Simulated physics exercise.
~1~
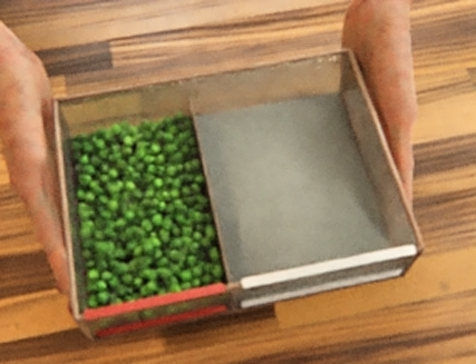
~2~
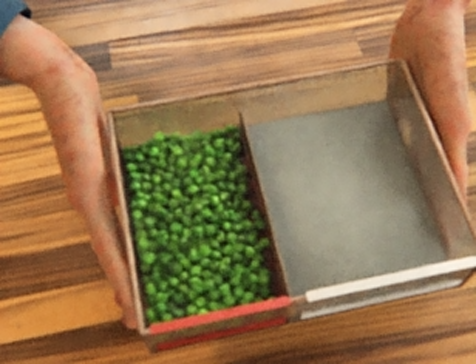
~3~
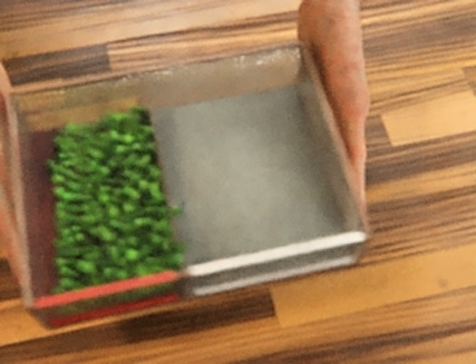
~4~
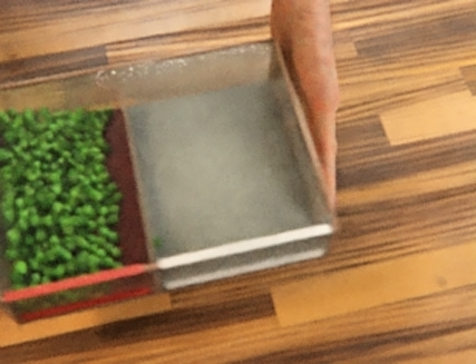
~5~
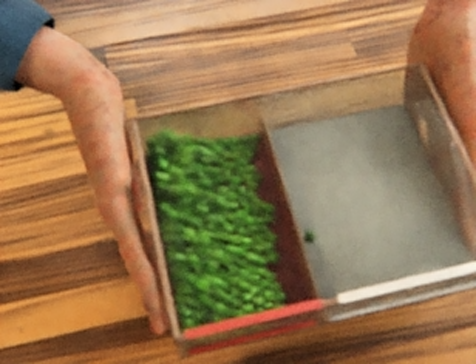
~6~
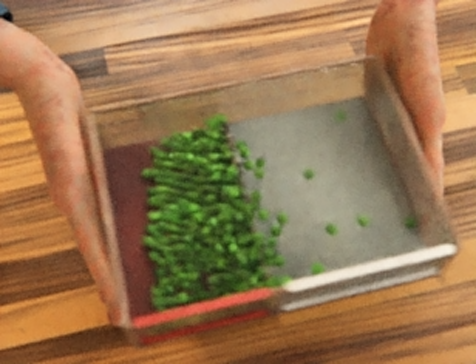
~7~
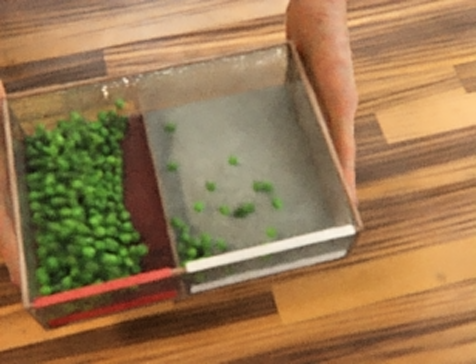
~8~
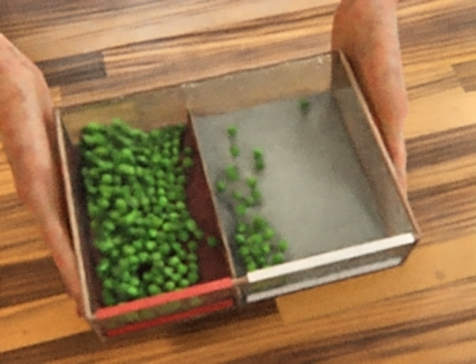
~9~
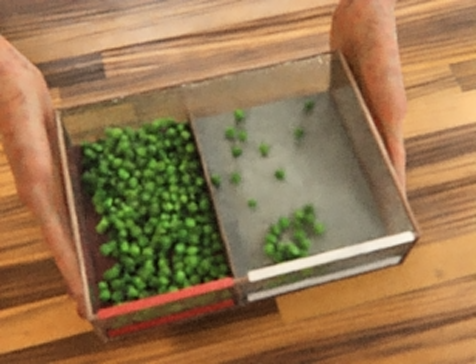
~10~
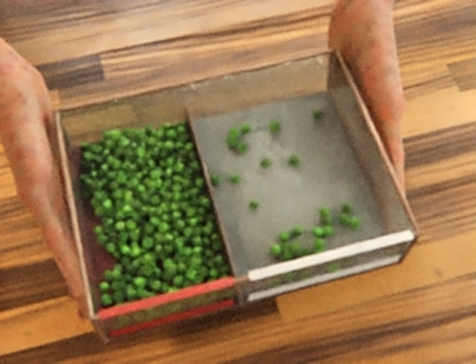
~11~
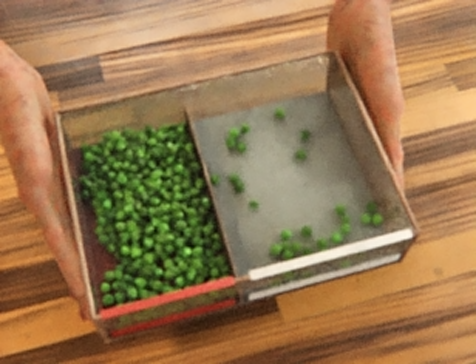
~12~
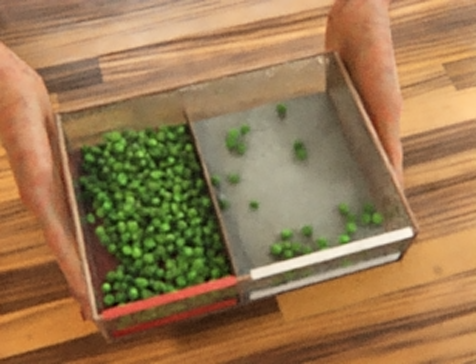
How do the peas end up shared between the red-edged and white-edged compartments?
Most of the peas remain in the red-edged compartment on the left. Only a small share ends up scattered in the white-edged compartment on the right.
